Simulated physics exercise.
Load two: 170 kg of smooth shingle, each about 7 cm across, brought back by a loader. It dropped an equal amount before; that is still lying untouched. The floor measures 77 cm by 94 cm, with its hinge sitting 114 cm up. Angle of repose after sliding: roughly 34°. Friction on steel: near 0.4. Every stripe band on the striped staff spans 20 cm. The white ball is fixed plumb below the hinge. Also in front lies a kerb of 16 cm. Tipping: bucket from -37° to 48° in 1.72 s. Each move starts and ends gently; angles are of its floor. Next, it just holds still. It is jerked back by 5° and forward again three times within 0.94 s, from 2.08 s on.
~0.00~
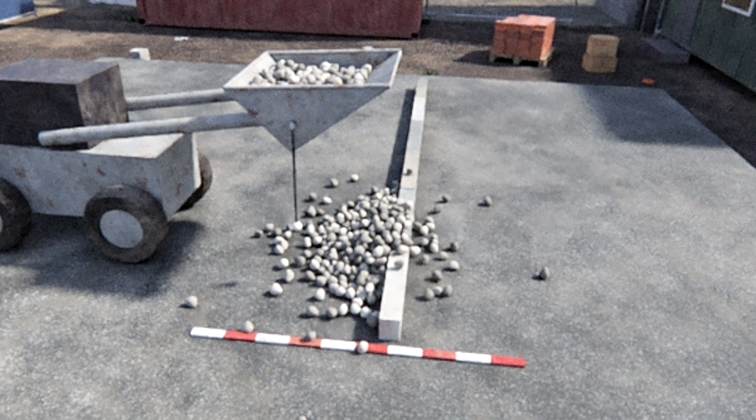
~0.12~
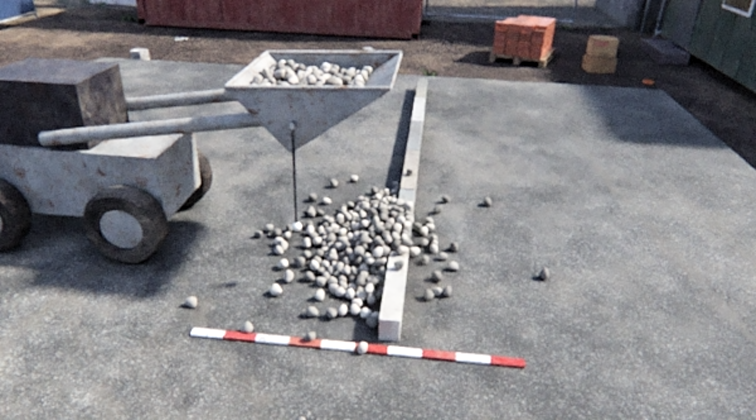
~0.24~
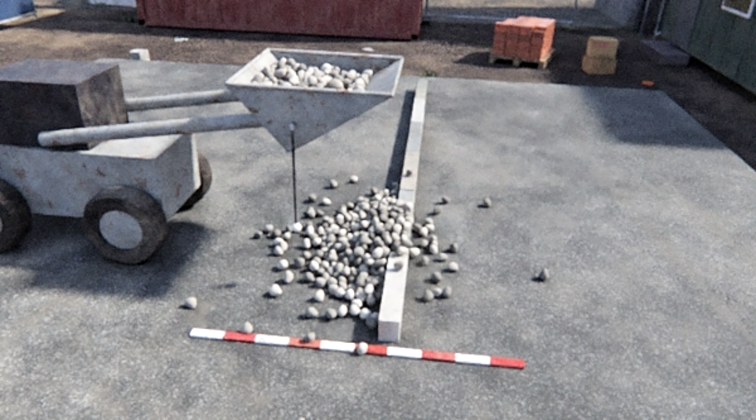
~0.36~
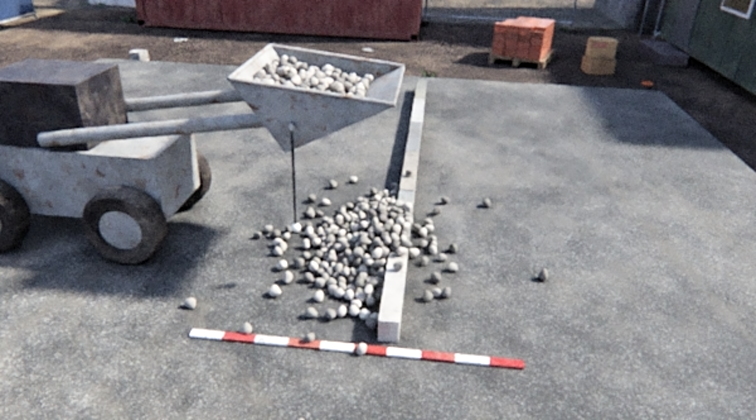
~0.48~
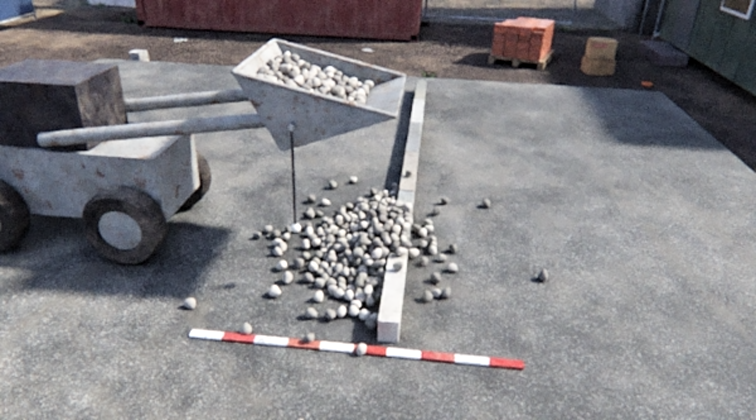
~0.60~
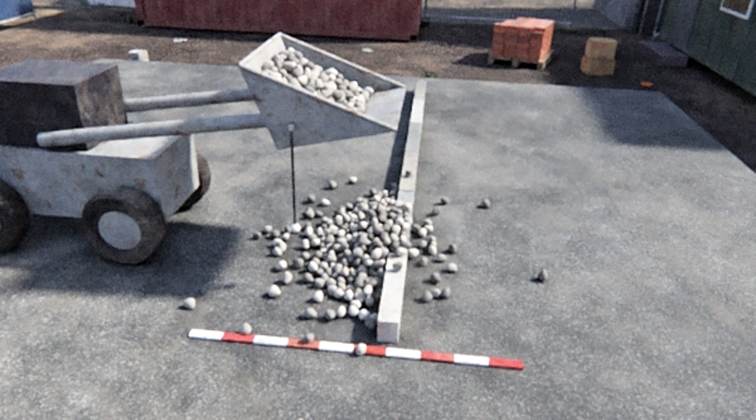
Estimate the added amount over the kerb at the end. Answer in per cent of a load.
Roughly 55 per cent of a load.
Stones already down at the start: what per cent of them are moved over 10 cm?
I'd say roughly 10 per cent of them.
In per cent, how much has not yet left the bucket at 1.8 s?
5 % still inside.
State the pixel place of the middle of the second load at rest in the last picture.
I'd point to about (413, 244).
After 1.3 s the floor is at 35°; in per cent of one load, 95 in the bucket, 99 on this side of the kerb, 5 over the kerb; the foremost stones are at (463, 251).
After 1.8 s the floor is at 48°; in per cent of one load, 5 in the bucket, 158 on this side of the kerb, 37 over the kerb; the foremost stones are at (485, 248).
After 3.5 s the floor is at 48°; in per cent of one load, 0 in the bucket, 139 on this side of the kerb, 61 over the kerb; the foremost stones are at (575, 265).
After 5.9 s the floor is at 48°; in per cent of one load, 0 in the bucket, 139 on this side of the kerb, 61 over the kerb; the foremost stones are at (575, 265). Net gain over the kerb, 55.
